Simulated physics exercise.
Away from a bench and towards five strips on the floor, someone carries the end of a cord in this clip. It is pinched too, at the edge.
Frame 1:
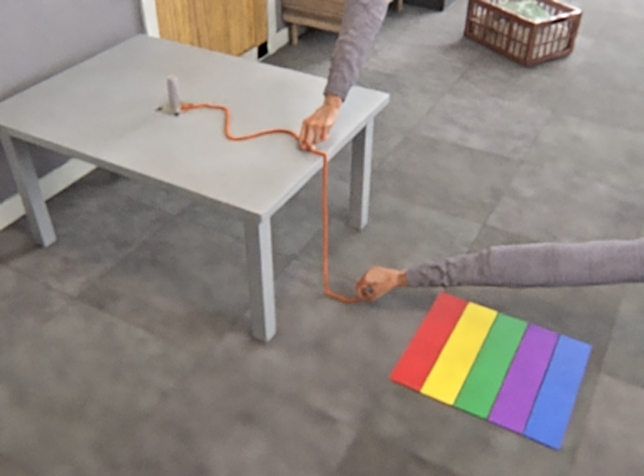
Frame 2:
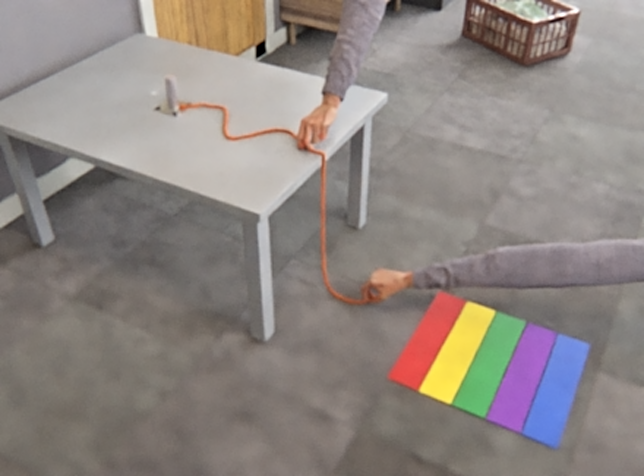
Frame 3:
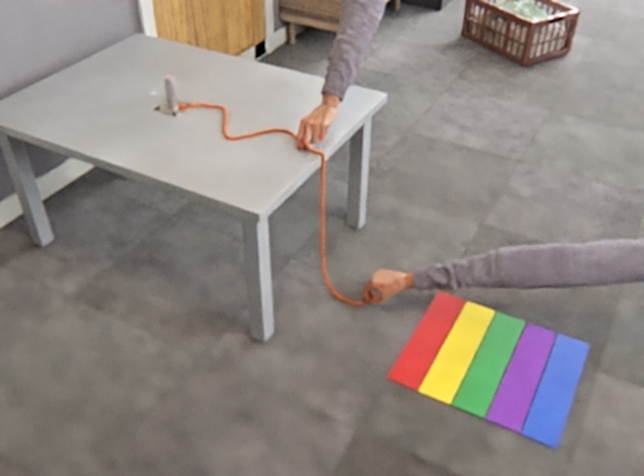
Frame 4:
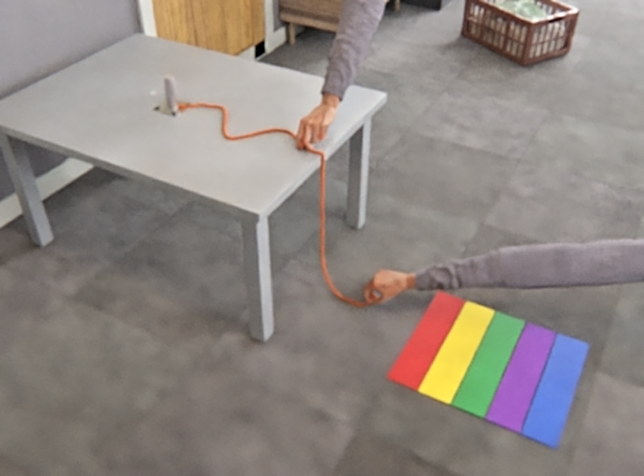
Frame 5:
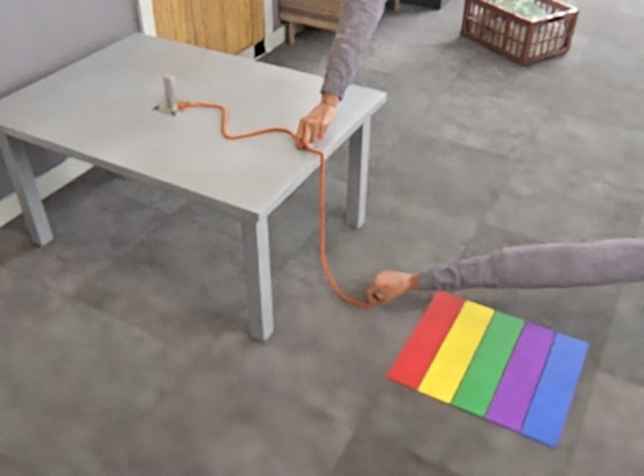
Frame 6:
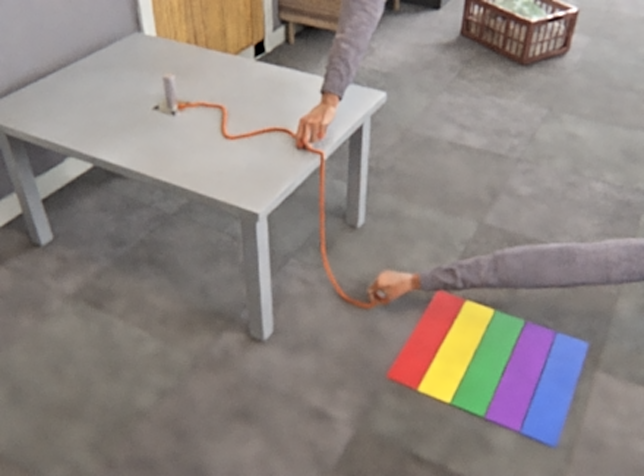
Hand pinching an orange cord at a grey table's edge while another draws its end slightly right beside five coloured strips.
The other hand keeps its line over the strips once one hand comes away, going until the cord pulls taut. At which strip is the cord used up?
At the purple one.
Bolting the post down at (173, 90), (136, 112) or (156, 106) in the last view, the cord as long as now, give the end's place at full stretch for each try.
Per try, approx.: (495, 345); (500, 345); (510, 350).
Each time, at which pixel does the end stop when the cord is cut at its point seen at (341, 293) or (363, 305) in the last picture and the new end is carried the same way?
Case by case: Roughly (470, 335), then roughly (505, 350).
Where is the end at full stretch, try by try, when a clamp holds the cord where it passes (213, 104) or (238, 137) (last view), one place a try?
Roughly (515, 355), then roughly (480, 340).
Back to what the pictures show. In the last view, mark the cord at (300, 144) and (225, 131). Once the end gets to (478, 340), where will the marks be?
First at (329, 185), next at (260, 133).
Soon after, end near (478, 340); over yellow.
Then, end near (510, 352); over green.
At full stretch, end near (530, 359); over purple. The end stops over the purple strip.
